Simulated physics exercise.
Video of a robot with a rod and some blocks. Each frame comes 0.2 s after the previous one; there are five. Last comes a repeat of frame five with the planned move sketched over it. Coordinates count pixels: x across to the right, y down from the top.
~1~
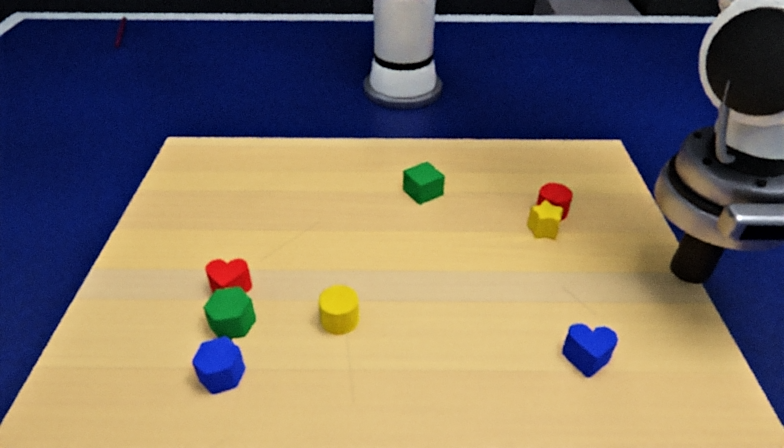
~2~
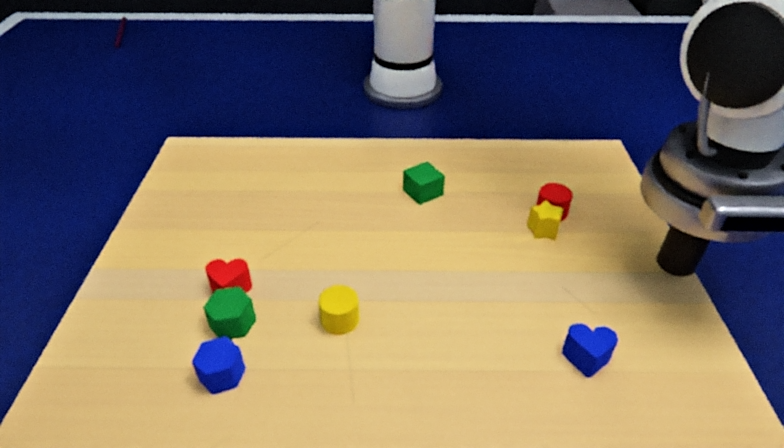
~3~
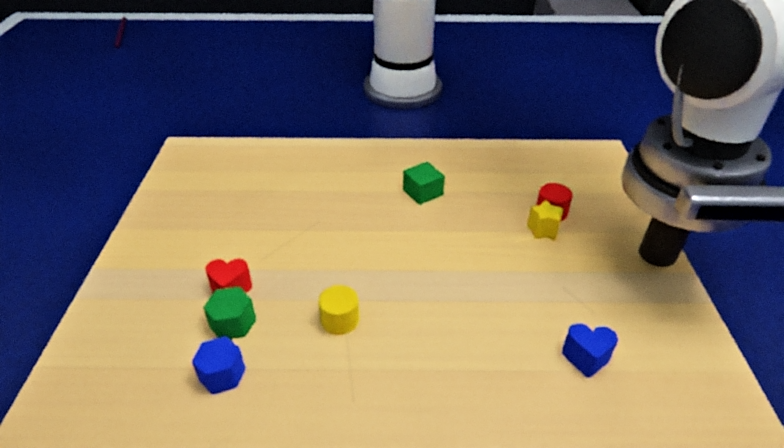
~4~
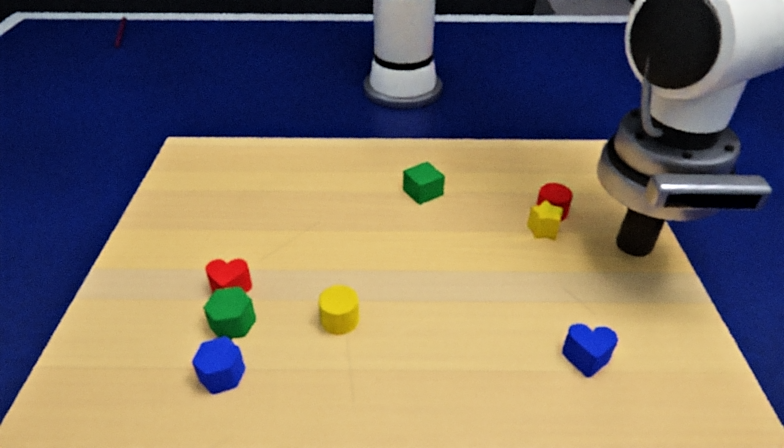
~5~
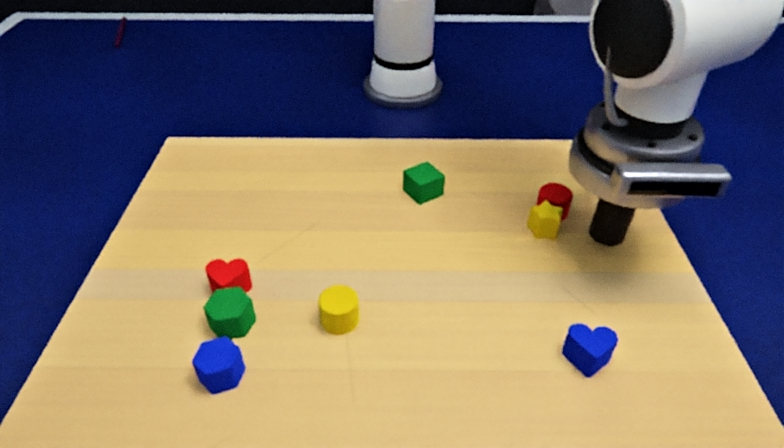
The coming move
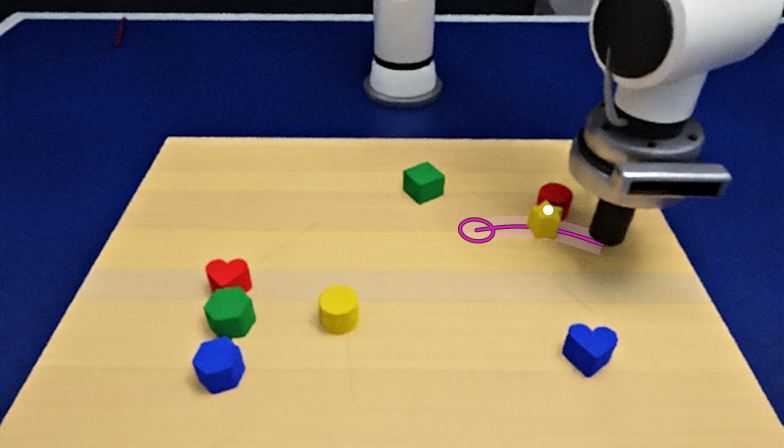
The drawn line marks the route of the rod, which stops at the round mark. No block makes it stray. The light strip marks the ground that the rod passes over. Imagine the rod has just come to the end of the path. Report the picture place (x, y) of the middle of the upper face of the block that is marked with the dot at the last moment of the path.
My estimate: (451, 204).
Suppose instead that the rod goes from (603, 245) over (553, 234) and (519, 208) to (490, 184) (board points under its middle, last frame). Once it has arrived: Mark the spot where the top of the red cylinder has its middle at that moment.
I predict (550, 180).
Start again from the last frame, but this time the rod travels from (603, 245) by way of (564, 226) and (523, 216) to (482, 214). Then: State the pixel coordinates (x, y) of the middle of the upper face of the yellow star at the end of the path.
The yellow star ends near (507, 213).
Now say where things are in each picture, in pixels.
Rod's lower end at (689, 271); green four-sided block at (424, 173); yellow star at (548, 210); red cylinder at (556, 192), in the first frame.
Rod at (675, 264); blocks still, in the second frame.
Rod at (657, 255); blocks still, in the third frame.
Rod at (634, 245); blocks still, in the fourth frame.
Rod at (607, 235); green four-sided block at (424, 173); yellow star at (548, 210); red cylinder at (556, 192), in the fifth frame.
Drawn move, from (603, 245) over (560, 231) and (517, 226) to (477, 230); the dot is on the yellow star.
What follows on the original path. One third of the way, rod at (562, 221); yellow star at (535, 208).
Two thirds of the way, rod at (519, 217); yellow star at (492, 203); red cylinder at (550, 188).
At the end, rod at (478, 220); green four-sided block still; yellow star at (451, 204); red cylinder at (550, 188).
